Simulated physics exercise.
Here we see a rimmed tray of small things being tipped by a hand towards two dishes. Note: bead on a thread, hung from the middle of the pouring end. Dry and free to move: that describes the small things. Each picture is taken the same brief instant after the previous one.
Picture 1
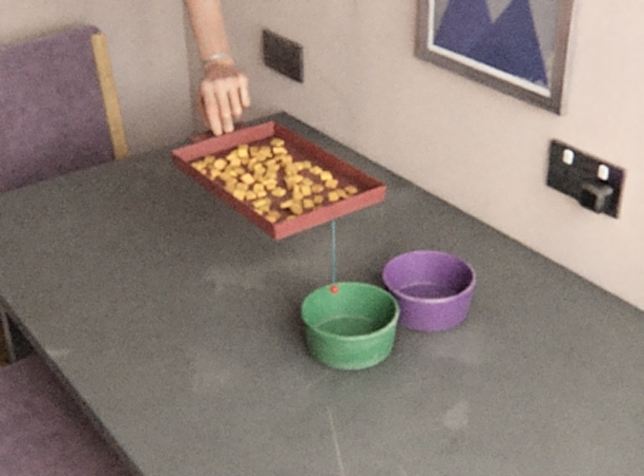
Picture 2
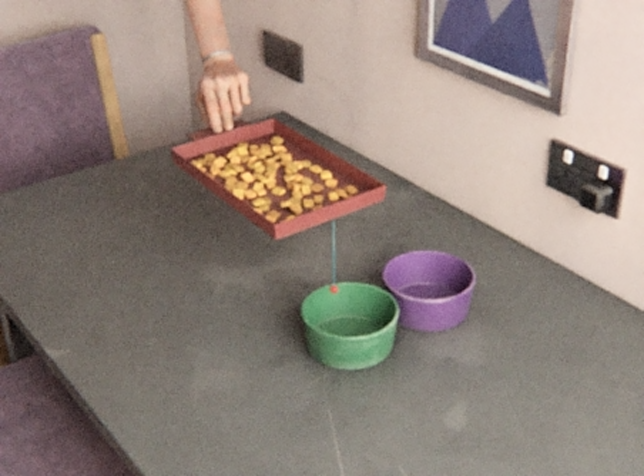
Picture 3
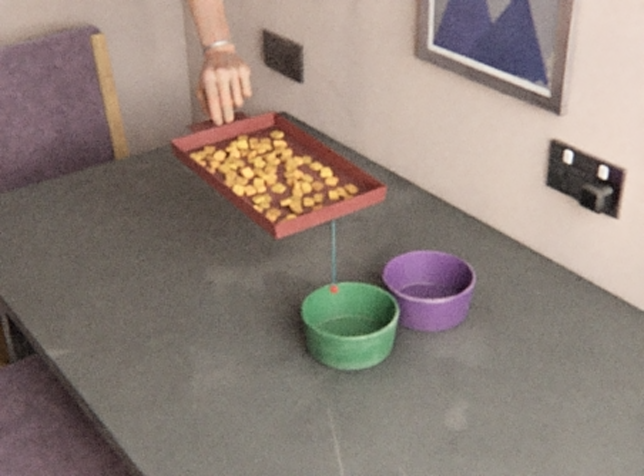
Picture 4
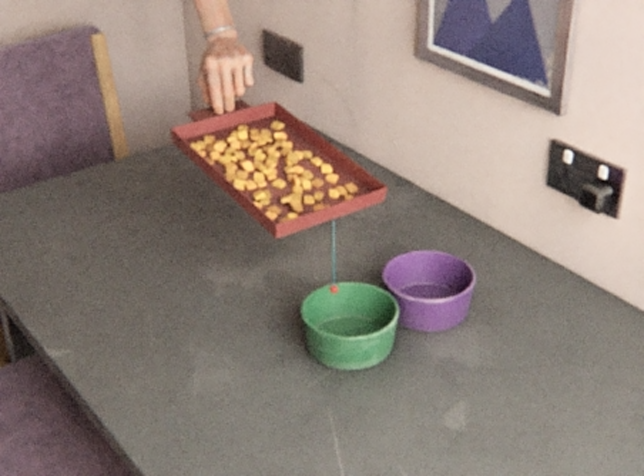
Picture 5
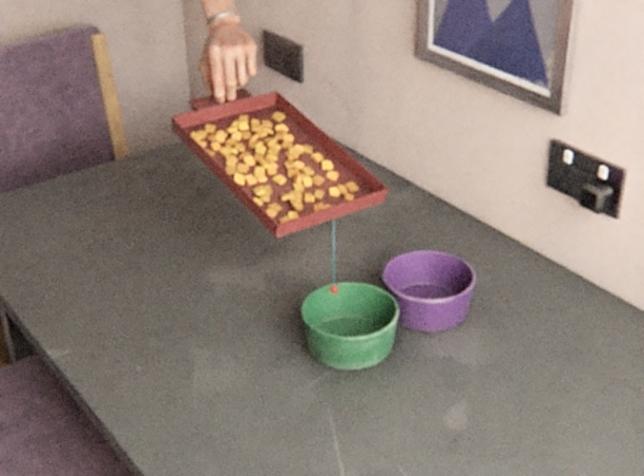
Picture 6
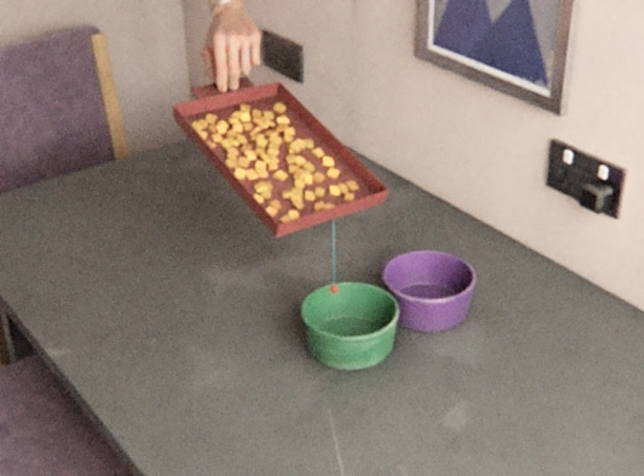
In the video, a hand gradually raises the far end of a red tray of small yellow pieces, steepening its tilt toward green and purple bowls on a gray table, while the pieces stay on the tray.
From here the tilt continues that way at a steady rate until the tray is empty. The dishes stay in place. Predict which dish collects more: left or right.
Left.
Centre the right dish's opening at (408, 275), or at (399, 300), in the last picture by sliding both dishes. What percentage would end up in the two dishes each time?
First case around 60 %, second case around 90 %.
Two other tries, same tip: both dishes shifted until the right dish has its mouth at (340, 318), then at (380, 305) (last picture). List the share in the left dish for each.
Respectively 0 % and 0 %.
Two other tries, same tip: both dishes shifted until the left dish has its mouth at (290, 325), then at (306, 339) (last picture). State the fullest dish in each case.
First try: The rightmost dish. Second try: The rightmost dish.
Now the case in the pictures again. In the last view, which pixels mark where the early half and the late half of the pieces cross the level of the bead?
I'd say close to (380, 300) at first and close to (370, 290) later on.
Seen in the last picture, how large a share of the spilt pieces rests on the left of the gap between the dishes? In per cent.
That comes to about 30 per cent of the pieces.
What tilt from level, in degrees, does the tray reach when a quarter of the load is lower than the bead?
The angle is around 110°.
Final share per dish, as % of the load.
Left dish 70, right dish 10 %.
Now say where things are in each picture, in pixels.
In the first frame, corners of the pouring end (275, 224) and (384, 185), level; middle of the load (270, 176), cereal squares; left dish (379, 345); right dish (459, 308); bead on its thread (334, 289).
In the second frame, corners of the pouring end (276, 224) and (384, 185), level; middle of the load (270, 175).
In the third frame, corners of the pouring end (276, 224) and (385, 186), tipped barely, lowest at the right corner; middle of the load (270, 171).
In the fourth frame, corners of the pouring end (277, 224) and (385, 187), tipped a little, lowest at the right corner; middle of the load (270, 165).
In the fifth frame, corners of the pouring end (278, 223) and (386, 188), tipped a little, lowest at the right corner; middle of the load (271, 158).
In the sixth frame, corners of the pouring end (279, 224) and (387, 190), tipped clearly, lowest at the right corner; middle of the load (272, 152); left dish (379, 345); right dish (459, 308).
Just after the last frame, tray tipped steeply; almost all on the tray; just a few in the air.
A moment on, tray tipped right over; almost all on the tray; just a few in the left dish; just a few in the right dish; just a few outside both.
Further on, tray tipped past a quarter turn; roughly two thirds in the left dish; about a tenth in the right dish; roughly a quarter outside both.
When it is over, tray tipped past a quarter turn; roughly two thirds in the left dish; about a tenth in the right dish; roughly a quarter outside both.
